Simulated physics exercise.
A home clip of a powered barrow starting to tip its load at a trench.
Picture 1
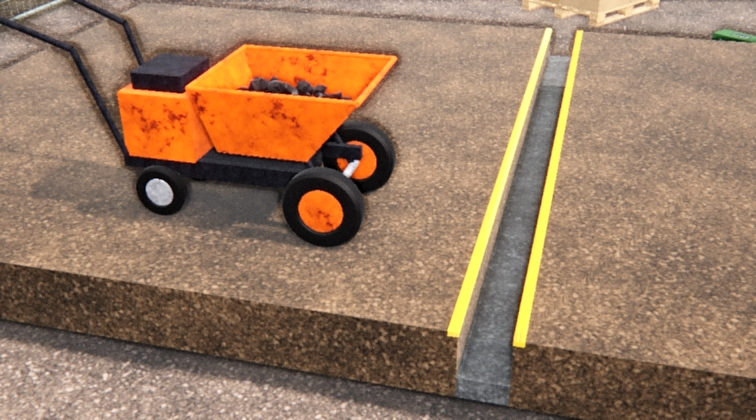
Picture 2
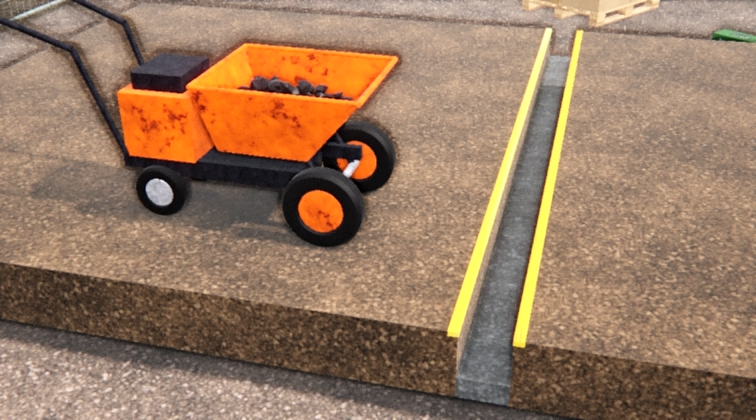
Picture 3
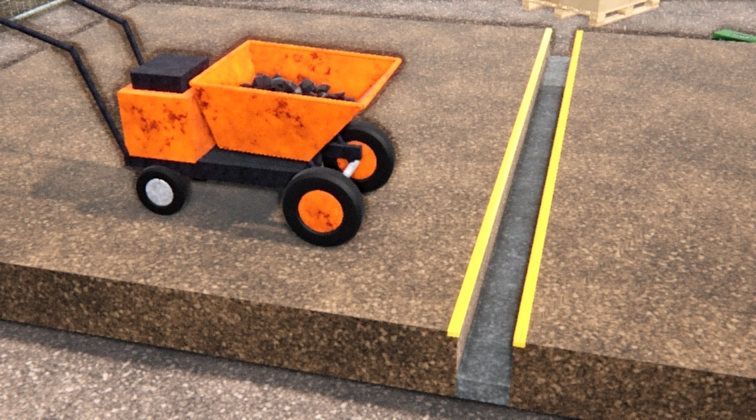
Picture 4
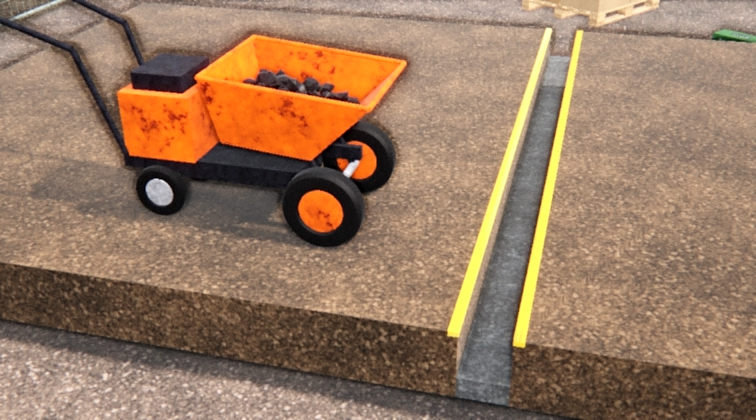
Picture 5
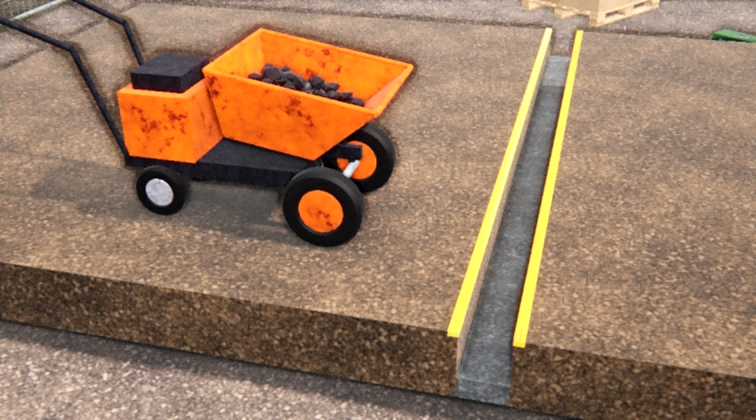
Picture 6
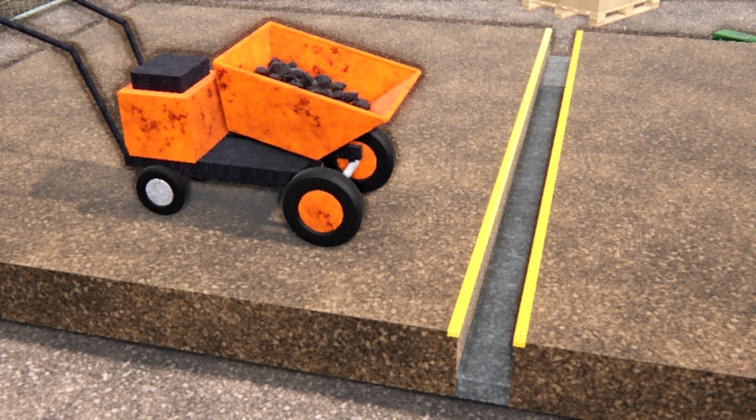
Orange powered barrow standing beside a narrow yellow-edged trench, its skip of dark lumps slowly tilting forward a little to the right.
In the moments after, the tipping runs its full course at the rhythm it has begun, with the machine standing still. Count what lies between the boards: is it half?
The trench takes over half.
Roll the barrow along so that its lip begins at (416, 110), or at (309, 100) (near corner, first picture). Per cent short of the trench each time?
The first gives 0 %, the second 60 %.
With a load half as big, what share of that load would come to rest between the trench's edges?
About 60 per cent.
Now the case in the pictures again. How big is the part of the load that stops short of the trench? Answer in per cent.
Roughly 25 in a hundred.
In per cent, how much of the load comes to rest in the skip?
Close to 0 per cent.
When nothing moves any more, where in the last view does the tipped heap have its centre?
Close to (502, 259).
Just after the last frame, skip tipped steeply; every one in the skip.
A moment on, skip tipped right over; almost all in the skip; about a tenth short of the trench; just a few in or heaped over the trench.
Further on, skip tipped right over; about a tenth in the skip; roughly a quarter short of the trench; roughly two thirds in or heaped over the trench; just a few beyond it.
When it is over, skip tipped right over; just a few in the skip; roughly a quarter short of the trench; the larger part in or heaped over the trench; just a few beyond it.
